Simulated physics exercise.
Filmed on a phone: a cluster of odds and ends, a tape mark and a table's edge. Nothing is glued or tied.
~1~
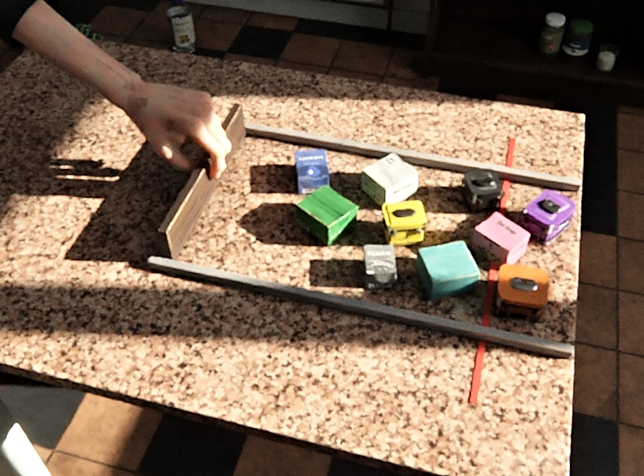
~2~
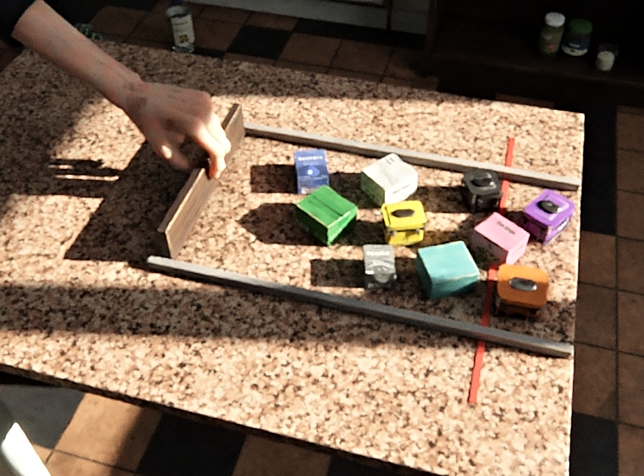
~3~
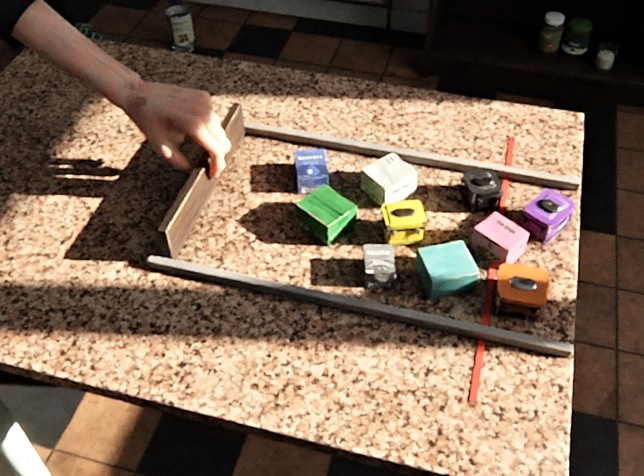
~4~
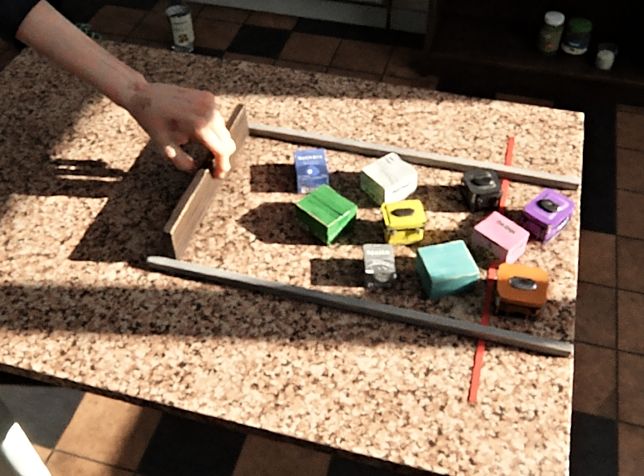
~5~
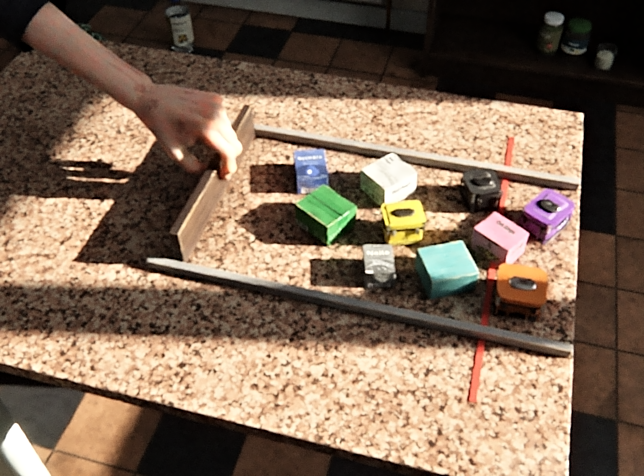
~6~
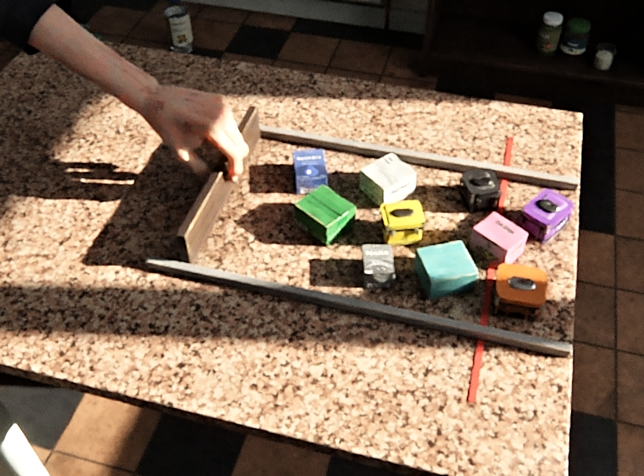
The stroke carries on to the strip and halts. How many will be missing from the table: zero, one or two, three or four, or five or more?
In the end the number that fall off is three or four.
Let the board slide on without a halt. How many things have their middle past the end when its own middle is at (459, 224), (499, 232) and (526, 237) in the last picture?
The counts: 0, 4 and 6.
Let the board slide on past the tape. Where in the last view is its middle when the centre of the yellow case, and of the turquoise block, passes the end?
For the yellow case at (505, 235), for the turquoise block at (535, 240).
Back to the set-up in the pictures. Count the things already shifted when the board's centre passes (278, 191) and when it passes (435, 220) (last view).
By then 1, and 10.
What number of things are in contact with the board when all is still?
The number is 3.
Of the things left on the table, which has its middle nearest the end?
It is the yellow case.
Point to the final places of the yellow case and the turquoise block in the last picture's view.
The yellow case stops around (566, 252); the turquoise block around (537, 285).
Early on, none off yet; purple case at rest near (546, 216); orange case at rest near (519, 292); pink box at rest near (499, 240).
A while later, none off yet; purple case travelled a little near (572, 225); orange case travelled a little near (545, 298); pink box travelled about its own width near (564, 257).
Finally, the number that fall off is three or four; lost, black case, pink box, orange case and purple case.
